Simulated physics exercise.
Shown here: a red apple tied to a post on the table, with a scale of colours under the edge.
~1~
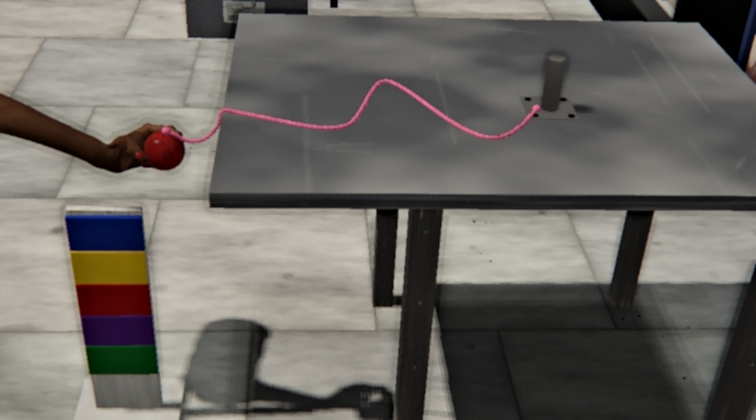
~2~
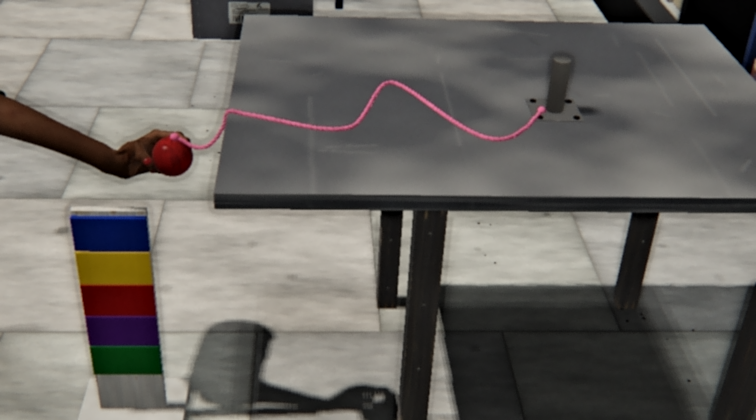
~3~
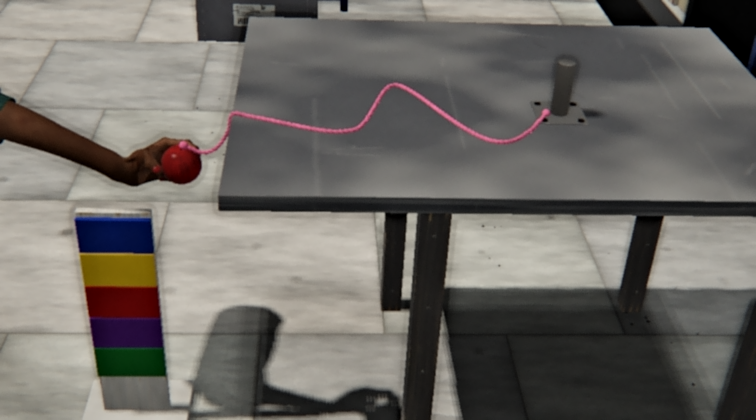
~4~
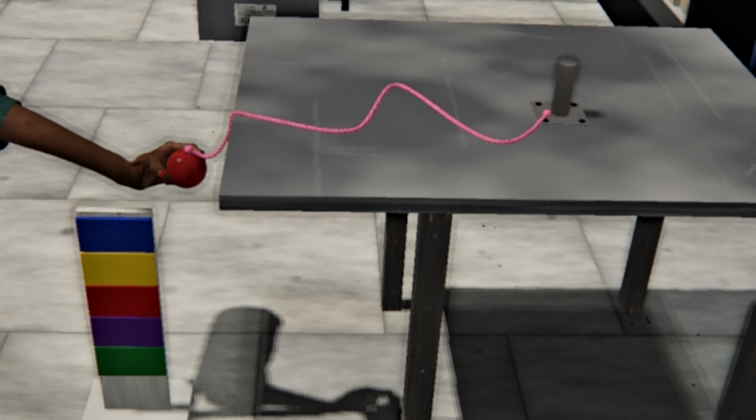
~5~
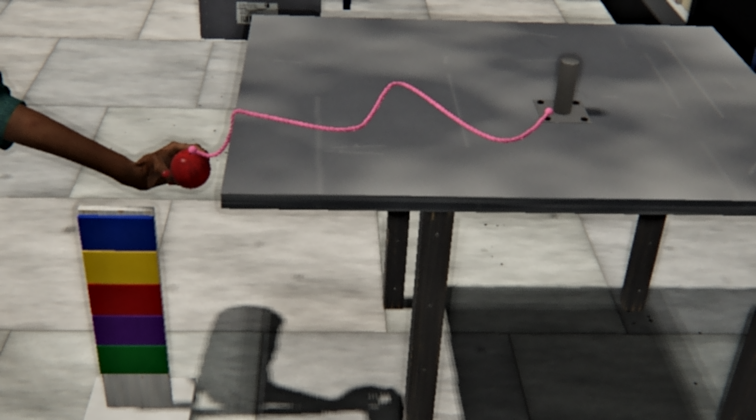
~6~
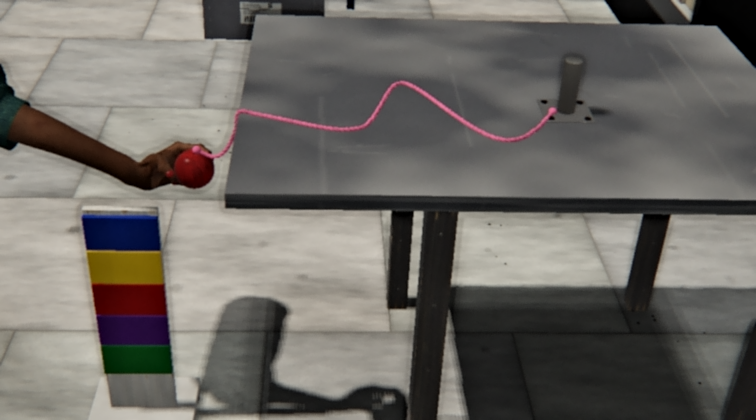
A hand reaching in from the left holds a small red ball-like object beside the near left corner of a grey table, seen from slightly above on a pale tiled floor. A wavy pink cord runs from it across the tabletop to a short grey post, above an upright strip banded blue, yellow, red, purple and green. The hand eases slightly right and down, while the view shifts slightly and the cord keeps its curves.
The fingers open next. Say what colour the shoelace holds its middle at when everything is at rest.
That would be purple.
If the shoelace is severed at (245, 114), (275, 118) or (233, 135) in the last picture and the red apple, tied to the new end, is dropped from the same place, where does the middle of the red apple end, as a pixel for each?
The places are (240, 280), (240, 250) and (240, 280).
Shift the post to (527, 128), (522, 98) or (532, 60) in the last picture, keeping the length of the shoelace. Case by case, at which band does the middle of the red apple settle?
For the first it is green, for the second green, for the third purple.
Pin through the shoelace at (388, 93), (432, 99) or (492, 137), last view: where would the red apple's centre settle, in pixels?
Estimated pixels in sequence: (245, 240), (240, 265) and (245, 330).
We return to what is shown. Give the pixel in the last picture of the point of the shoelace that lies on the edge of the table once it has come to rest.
The spot located at (378, 110) in the last picture.
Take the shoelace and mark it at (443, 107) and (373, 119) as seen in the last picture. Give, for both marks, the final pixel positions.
The first moves to (377, 115), the second to (237, 145).
Soon after, apple near (208, 315); level with purple.
After that, apple near (274, 322); level with purple.
And then, apple near (232, 347); level with purple.
In the end, apple near (249, 344); level with purple. The purple one.
